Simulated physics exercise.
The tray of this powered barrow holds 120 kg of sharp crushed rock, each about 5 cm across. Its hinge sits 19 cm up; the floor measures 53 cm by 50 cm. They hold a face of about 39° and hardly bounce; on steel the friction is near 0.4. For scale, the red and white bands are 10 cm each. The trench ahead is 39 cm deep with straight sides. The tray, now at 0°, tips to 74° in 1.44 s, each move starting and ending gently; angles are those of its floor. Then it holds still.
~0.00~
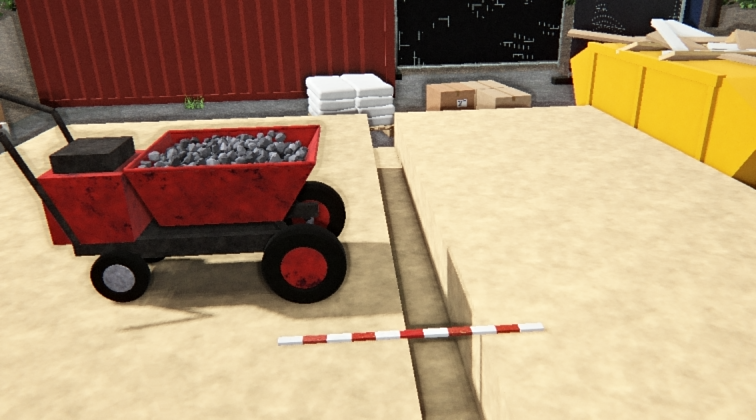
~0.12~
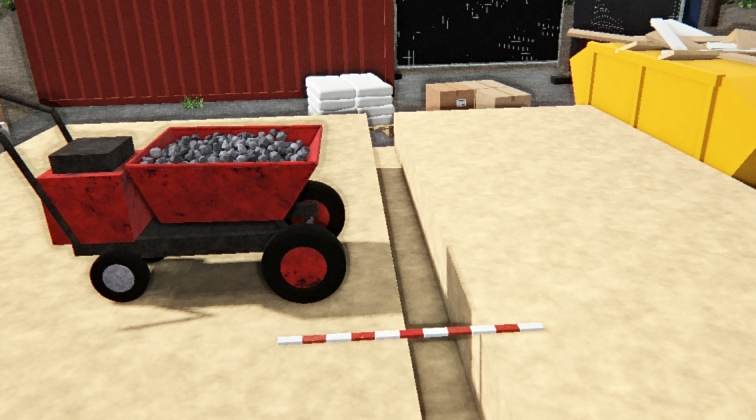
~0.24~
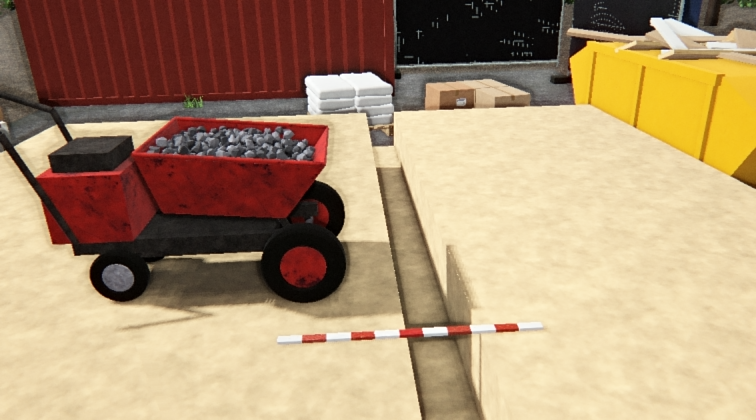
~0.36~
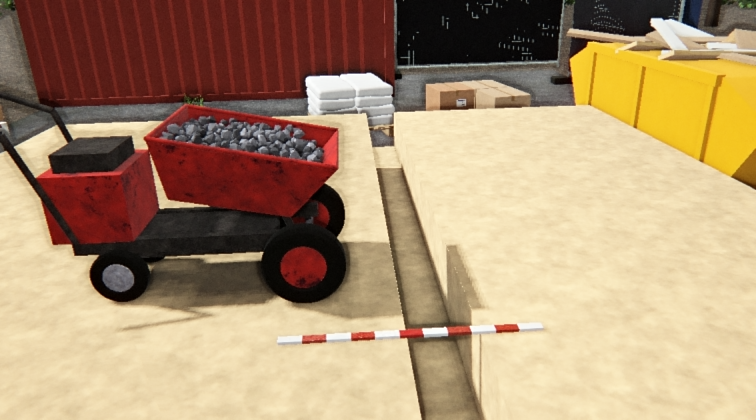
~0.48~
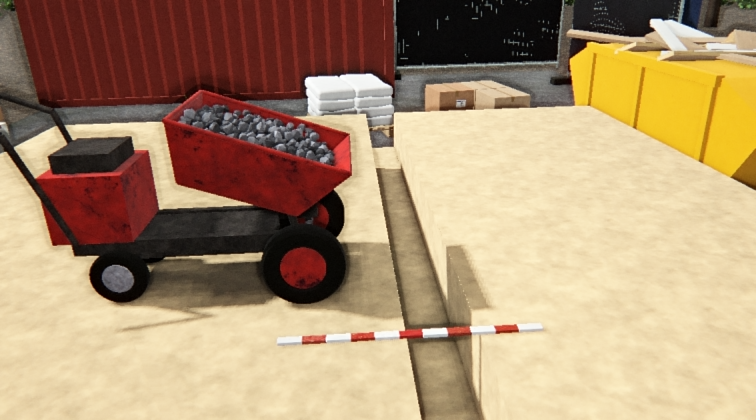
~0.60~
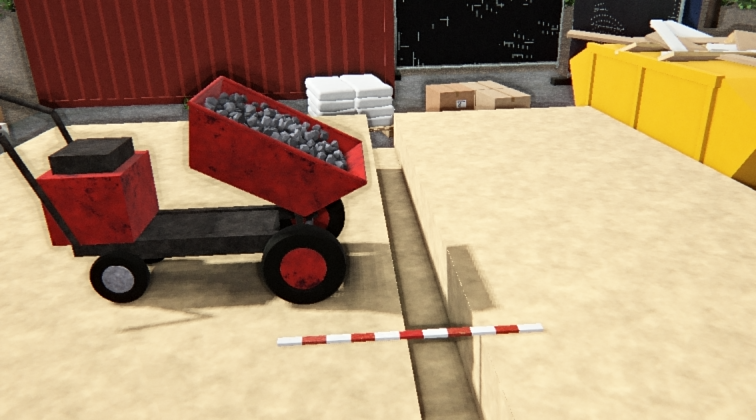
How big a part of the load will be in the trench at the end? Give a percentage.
Roughly 70 per cent ends in the trench.
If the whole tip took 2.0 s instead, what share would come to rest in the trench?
It would be near 70 per cent.
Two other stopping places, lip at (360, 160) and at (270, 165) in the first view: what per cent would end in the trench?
First some 35, then 70 per cent.
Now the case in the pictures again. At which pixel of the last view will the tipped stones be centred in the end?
Around (431, 313).
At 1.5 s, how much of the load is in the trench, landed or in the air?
About 25 per cent by then.
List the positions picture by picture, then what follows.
In the first picture, lip at (315, 164), floor tilted 0°, highest stones at (224, 145).
In the second picture, the tray is at 1°, its lip at (317, 164); the top of the load is at (217, 143); the stones move at 0.2 m/s on average.
In the third picture, the tray is at 5°, its lip at (325, 165); the top of the load is at (216, 137); the stones move at 0.4 m/s on average.
In the fourth picture, the tray is at 12°, its lip at (337, 168); the top of the load is at (204, 127); the stones move at 0.5 m/s on average.
In the fifth picture, lip at (351, 174), floor tilted 19°, highest stones at (210, 114); the stones move at 0.6 m/s on average.
In the sixth picture, the tray is at 28°, its lip at (367, 183); the top of the load is at (227, 102); the stones move at 0.7 m/s on average.
After 1.1 s the floor is at 62°; 99 % in the tray, 1 % in the trench; the foremost stones are at (428, 240).
After 1.5 s the floor is at 74°; 71 % in the tray, 24 % in the trench, 6 % past the trench; the foremost stones are at (501, 263).
After 1.9 s the floor is at 74°; 47 % in the tray, 42 % in the trench, 12 % past the trench; the foremost stones are at (543, 253).
After 3.8 s the floor is at 74°; 19 % in the tray, 70 % in the trench, 11 % past the trench; the foremost stones are at (554, 253).
